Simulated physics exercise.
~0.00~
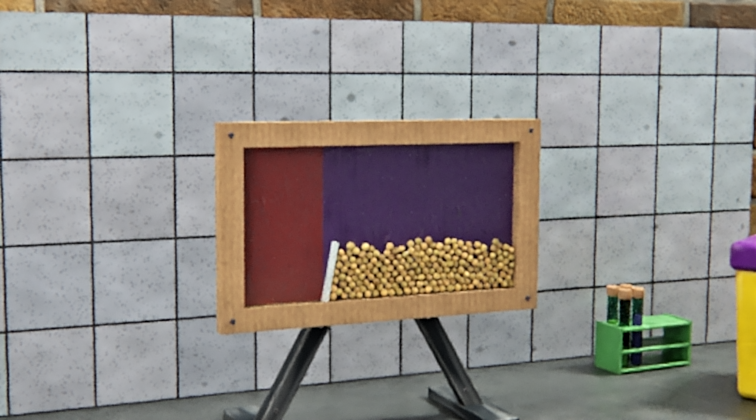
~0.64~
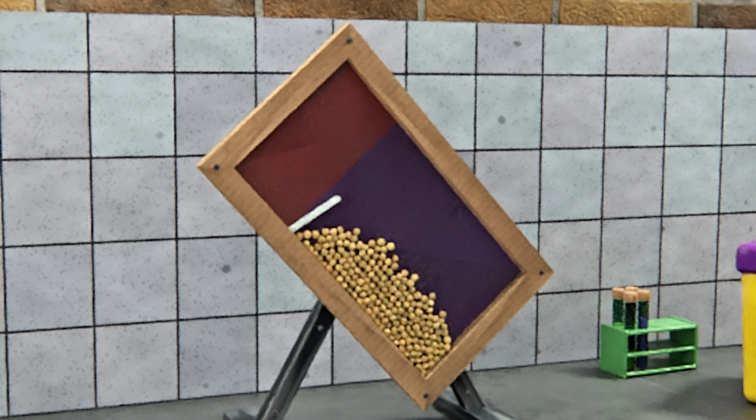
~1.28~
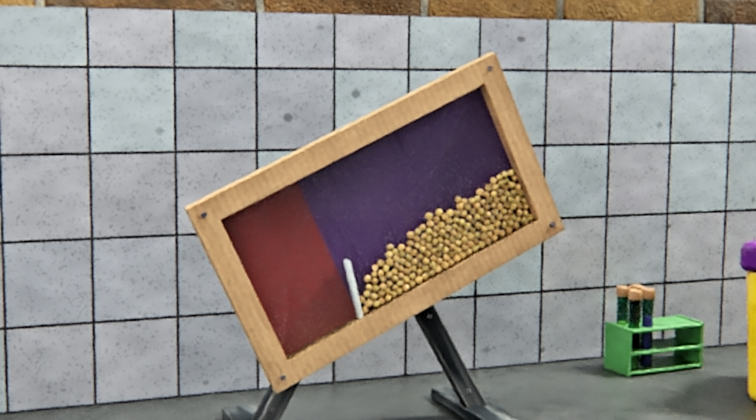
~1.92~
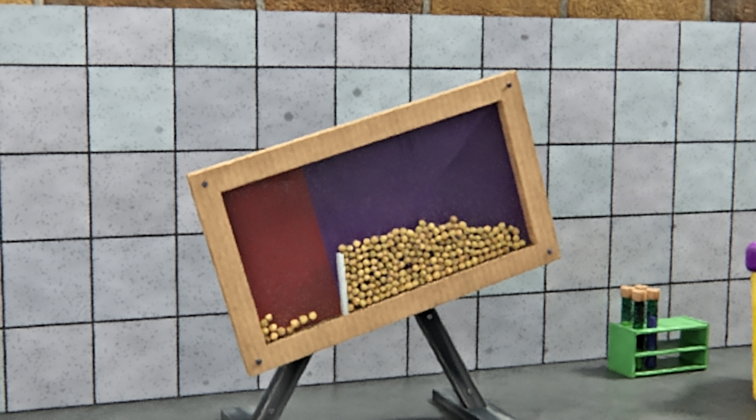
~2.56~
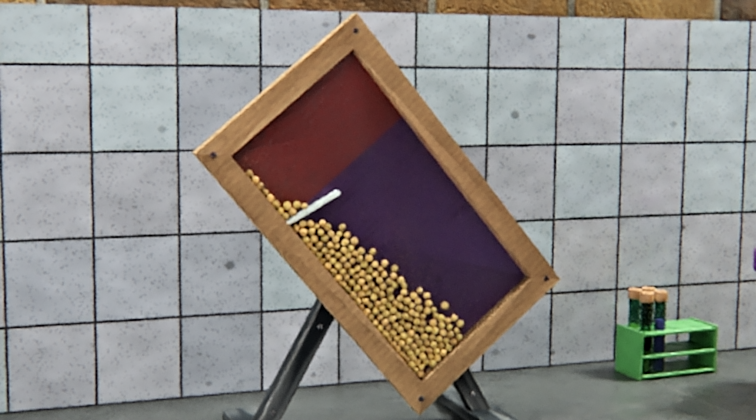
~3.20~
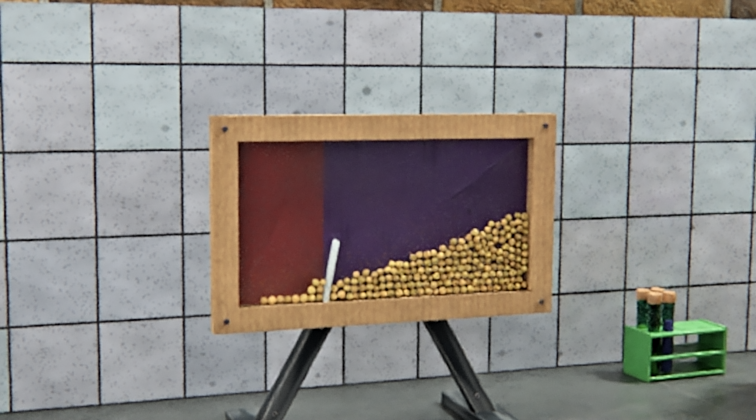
A wooden-framed box of small tan beads tilts steeply clockwise, swings back counterclockwise, then tips clockwise again before returning to level, as some beads pass the white divider into the red strip; most end heaped toward the right of the purple strip.
